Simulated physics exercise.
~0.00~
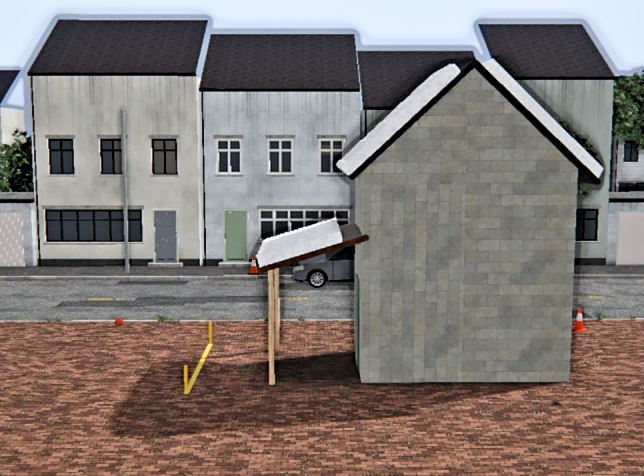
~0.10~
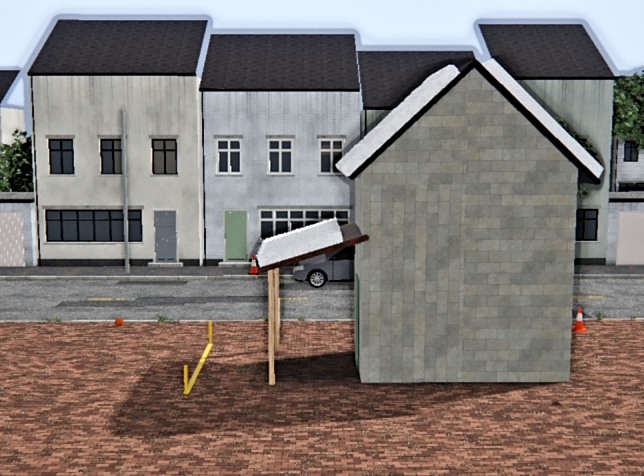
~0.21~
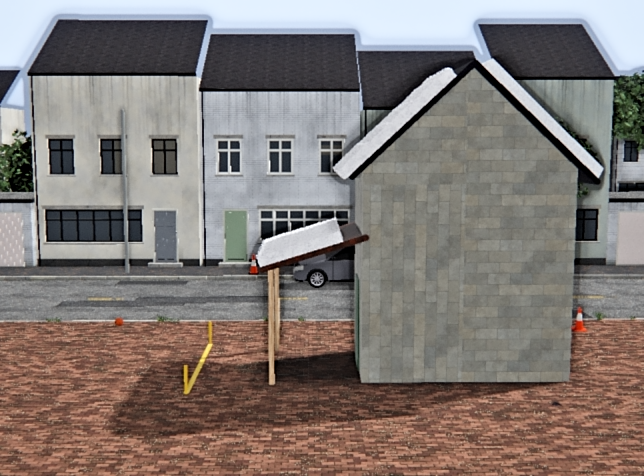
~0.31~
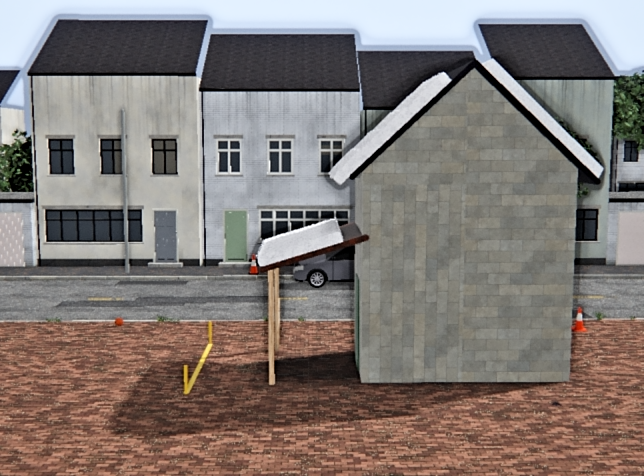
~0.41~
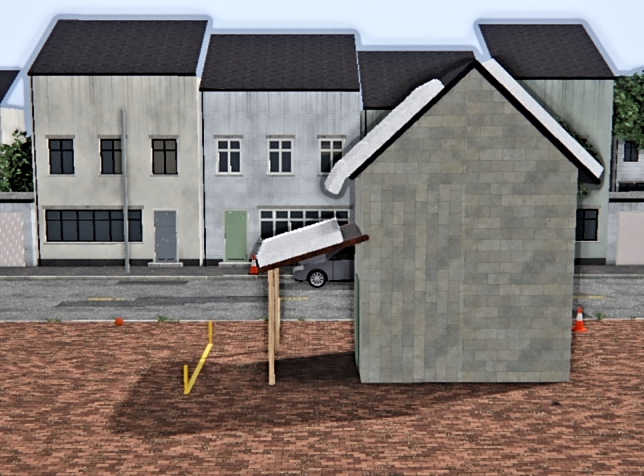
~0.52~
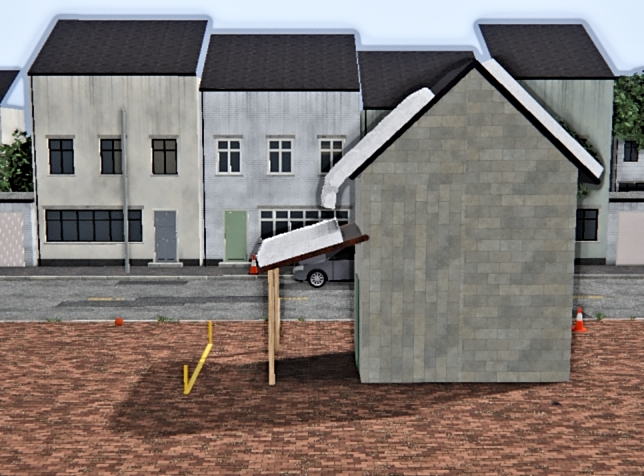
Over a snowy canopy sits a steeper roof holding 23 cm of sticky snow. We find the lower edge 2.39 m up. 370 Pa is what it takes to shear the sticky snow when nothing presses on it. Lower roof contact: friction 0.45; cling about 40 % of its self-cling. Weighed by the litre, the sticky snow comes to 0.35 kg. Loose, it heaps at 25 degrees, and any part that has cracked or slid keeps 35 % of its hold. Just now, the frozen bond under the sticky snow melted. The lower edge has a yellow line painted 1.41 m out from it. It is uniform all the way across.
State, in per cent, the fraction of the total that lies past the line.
54 per cent.
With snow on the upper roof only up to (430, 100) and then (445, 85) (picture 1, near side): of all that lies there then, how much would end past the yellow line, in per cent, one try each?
Respectively 45 % and 50 %.
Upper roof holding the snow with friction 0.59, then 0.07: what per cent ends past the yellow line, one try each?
Respectively 35 percent and 55 percent.
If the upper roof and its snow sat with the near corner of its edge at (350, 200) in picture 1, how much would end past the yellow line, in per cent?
Roughly 40 per cent.
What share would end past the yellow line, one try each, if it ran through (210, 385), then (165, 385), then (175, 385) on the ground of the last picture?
Respectively 60, 45 and 50 percent would end past it.
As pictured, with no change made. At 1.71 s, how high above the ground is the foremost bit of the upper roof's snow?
Roughly 0.2 m.
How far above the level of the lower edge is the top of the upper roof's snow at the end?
0.7 m or so.
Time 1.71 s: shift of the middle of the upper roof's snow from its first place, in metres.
Straight-line shift: Around 5.0 m.
After 1.07 s, none is below the lower edge and 0 % is past the line.
After 1.71 s, 58 % is below the lower edge and 26 % is past the line.
After 2.36 s, 67 % is below the lower edge and 54 % is past the line.
After 3.00 s, 67 % is below the lower edge and 54 % is past the line.
After 3.10 s, at the end, 67 % is below the lower edge and 54 % is past the line.
